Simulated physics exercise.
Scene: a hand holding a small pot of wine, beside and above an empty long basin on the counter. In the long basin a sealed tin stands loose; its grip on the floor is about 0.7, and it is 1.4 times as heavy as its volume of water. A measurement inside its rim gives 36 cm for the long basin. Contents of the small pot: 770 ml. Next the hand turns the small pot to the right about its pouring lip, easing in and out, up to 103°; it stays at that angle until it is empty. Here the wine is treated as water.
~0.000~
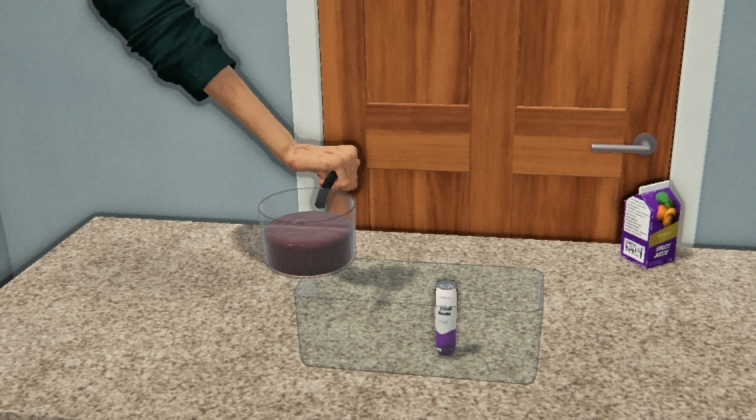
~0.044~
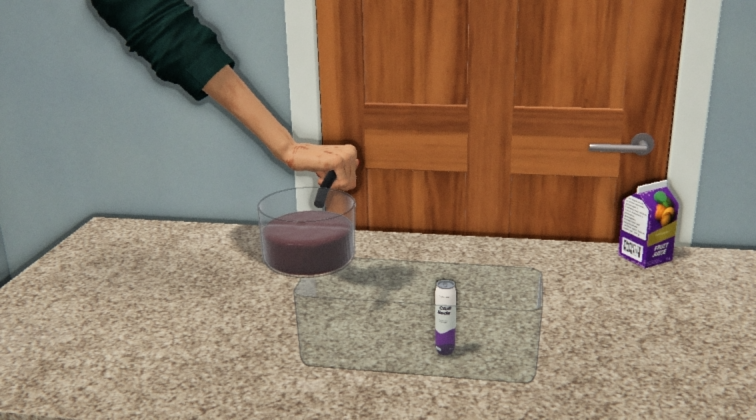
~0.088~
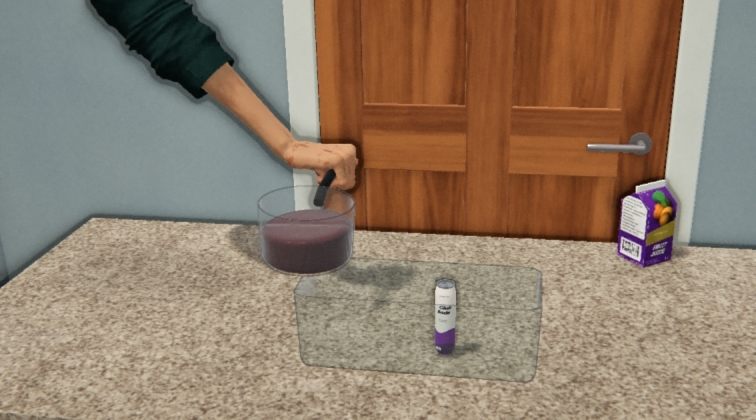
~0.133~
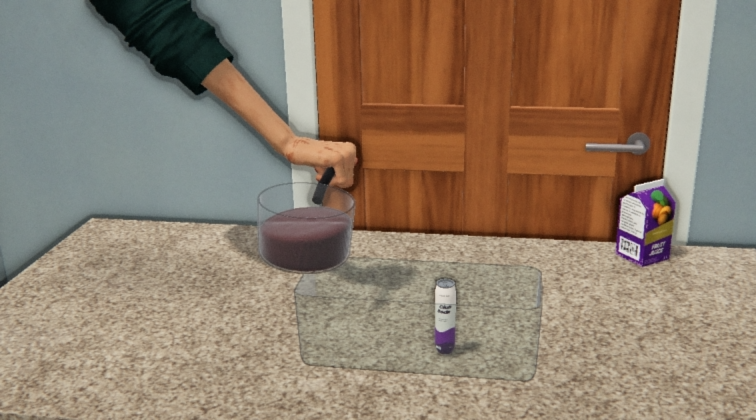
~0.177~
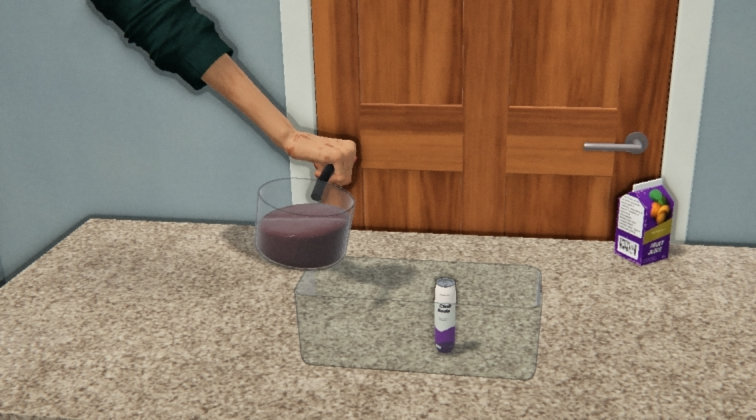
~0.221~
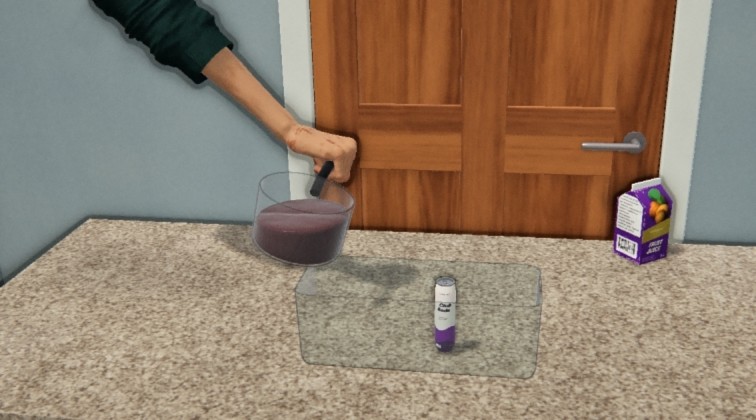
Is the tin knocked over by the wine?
It will tip.
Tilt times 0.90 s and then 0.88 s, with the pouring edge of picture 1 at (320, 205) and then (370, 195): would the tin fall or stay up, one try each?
The tin stays vertical the first time and overturns the second time.
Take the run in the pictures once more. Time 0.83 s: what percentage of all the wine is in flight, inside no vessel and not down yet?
Roughly 28 %.
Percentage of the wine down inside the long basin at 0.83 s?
Around 54 parts in a hundred.
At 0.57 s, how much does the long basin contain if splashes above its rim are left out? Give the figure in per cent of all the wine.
I'd put it near 0 percent.
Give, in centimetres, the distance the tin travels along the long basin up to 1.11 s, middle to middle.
Roughly 8 cm.
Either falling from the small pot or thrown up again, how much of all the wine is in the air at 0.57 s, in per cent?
It comes to about 20 percent.
Then, 0.57 s in, the tilt is 73° and 80 per cent is still to pour; the tin stands where it began.
Then, 0.83 s in, the tilt is 102° and 19 per cent is still to pour; the tin leans 5°.
Then, 1.11 s in, the tilt is 103° and 2 per cent is still to pour; the tin lies on its side.
Then, 1.40 s in, the tilt is 103° and 0 per cent is still to pour; the tin lies on its side.
Finally, the tin lies on its side.
